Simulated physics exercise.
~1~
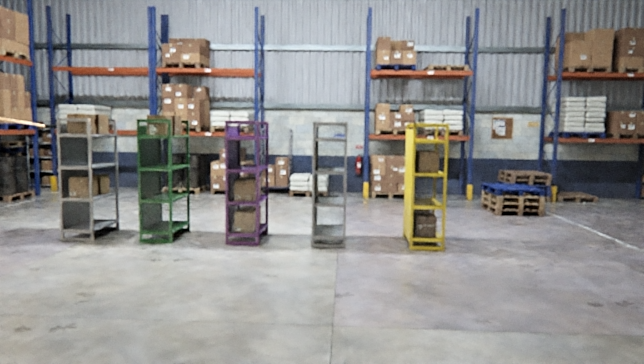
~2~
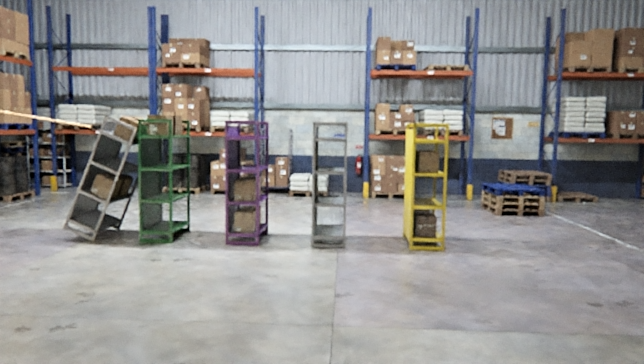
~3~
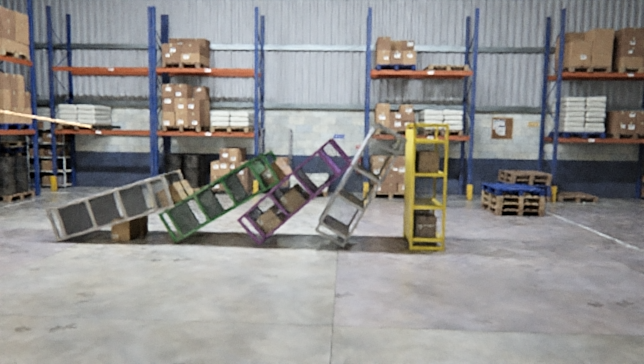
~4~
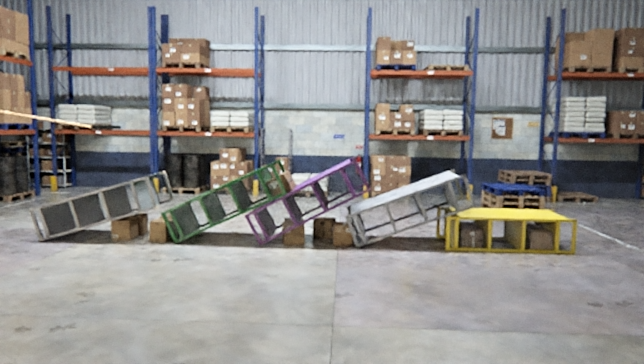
Five shelving racks topple rightward one after another, spilling boxes until none remains standing.
